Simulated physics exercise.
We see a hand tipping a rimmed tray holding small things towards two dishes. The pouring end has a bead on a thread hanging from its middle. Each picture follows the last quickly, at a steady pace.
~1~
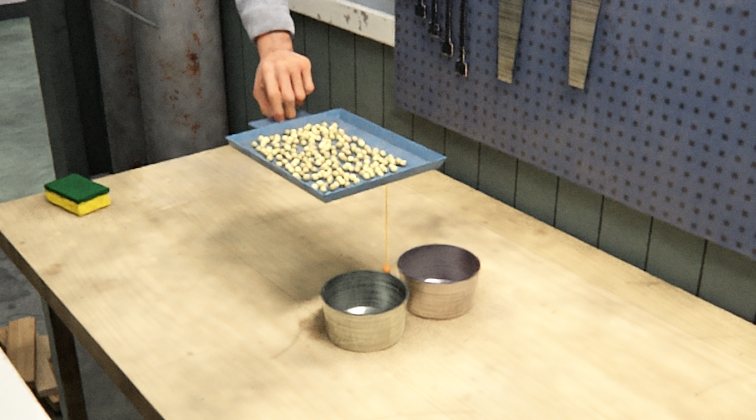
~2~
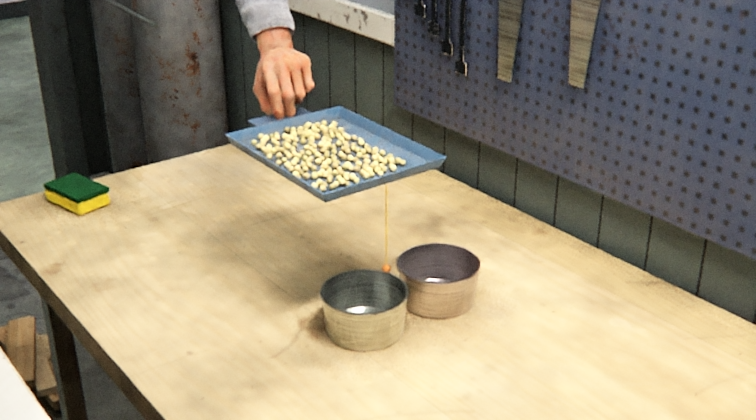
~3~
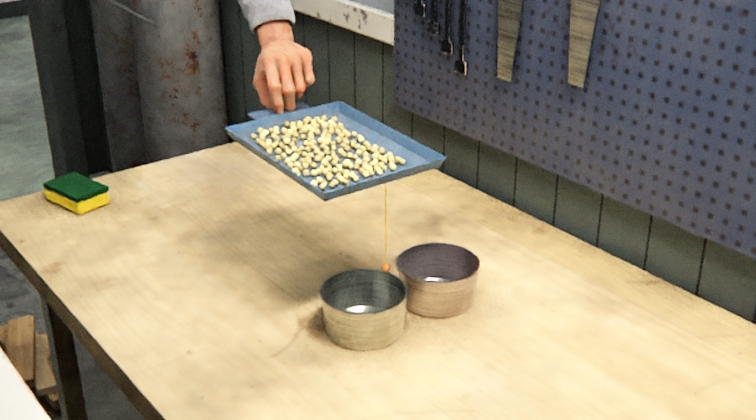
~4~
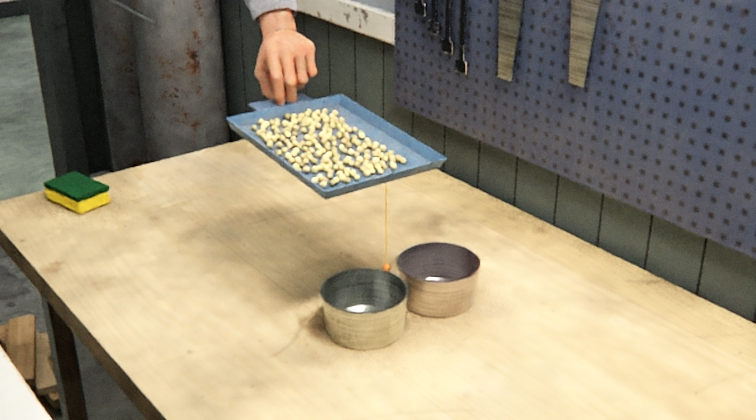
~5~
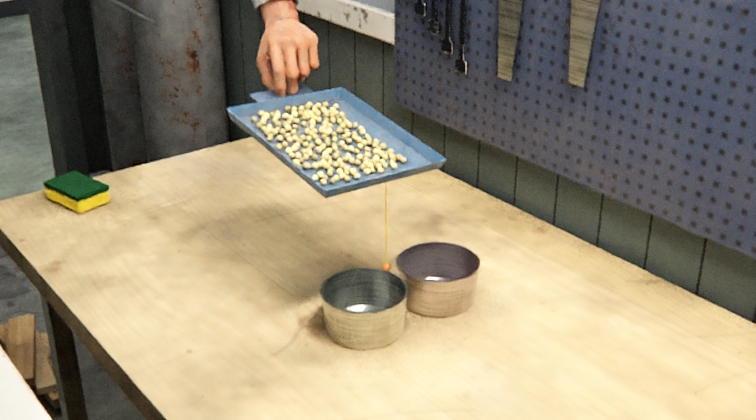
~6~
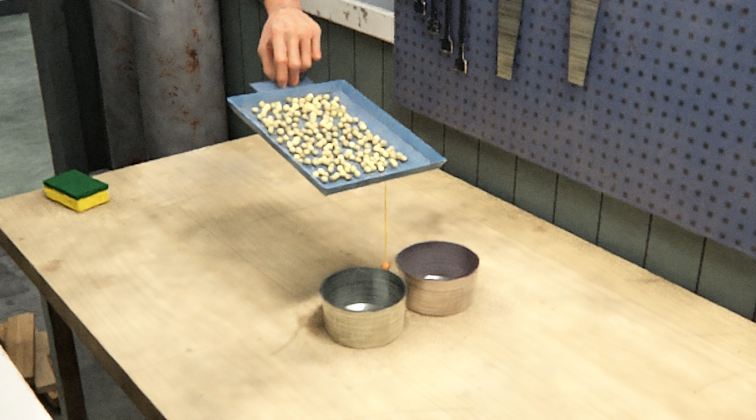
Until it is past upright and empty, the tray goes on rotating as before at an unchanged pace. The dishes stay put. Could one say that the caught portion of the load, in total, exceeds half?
Most likely the spill will be the lesser part.
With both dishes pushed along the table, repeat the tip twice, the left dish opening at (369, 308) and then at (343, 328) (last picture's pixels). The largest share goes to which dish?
In turn: The right-hand dish; right.
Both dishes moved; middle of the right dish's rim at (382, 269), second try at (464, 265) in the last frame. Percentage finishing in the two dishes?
It comes to near 0 per cent the first time and near 90 per cent the second time.
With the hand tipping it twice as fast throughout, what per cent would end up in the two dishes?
That comes out at roughly 60 per cent.
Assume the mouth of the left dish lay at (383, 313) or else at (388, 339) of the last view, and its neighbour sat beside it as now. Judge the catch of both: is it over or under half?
With the first shift the pair saves beyond half; with the second, less than a half.
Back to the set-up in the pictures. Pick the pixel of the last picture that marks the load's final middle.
Roughly at pixel (436, 297).
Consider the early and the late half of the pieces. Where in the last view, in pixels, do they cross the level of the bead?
I'd put it at roughly (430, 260), and after that at roughly (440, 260).
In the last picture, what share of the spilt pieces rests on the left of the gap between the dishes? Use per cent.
Around 10 %.
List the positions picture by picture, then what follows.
Corners of the pouring end at (325, 192) and (440, 157), level; middle of the load at (327, 154), soya beans; left dish at (391, 326); right dish at (465, 294); bead on its thread at (387, 269), in the first picture.
Corners of the pouring end at (325, 191) and (440, 157), level; middle of the load at (327, 153), in the second picture.
Corners of the pouring end at (325, 190) and (440, 157), tipped barely, lowest at the right corner; middle of the load at (326, 149), in the third picture.
Corners of the pouring end at (326, 188) and (441, 157), tipped a little, lowest at the right corner; middle of the load at (327, 145), in the fourth picture.
Corners of the pouring end at (327, 187) and (441, 158), tipped a little, lowest at the right corner; middle of the load at (327, 140), in the fifth picture.
Corners of the pouring end at (327, 185) and (441, 159), tipped a little, lowest at the right corner; middle of the load at (328, 135); left dish at (390, 322); right dish at (464, 291), in the sixth picture.
Soon, tray tipped steeply; nearly all on the tray; a stray few in the right dish; a stray few outside both; a stray few in the air.
A while on, tray tipped right over; a small part on the tray; a small part in the left dish; about half in the right dish; about a quarter outside both; about a quarter in the air.
Towards the end, tray tipped past a quarter turn; a small part in the left dish; about two thirds in the right dish; about a quarter outside both.
Finally, tray tipped past a quarter turn; a small part in the left dish; about two thirds in the right dish; about a quarter outside both.
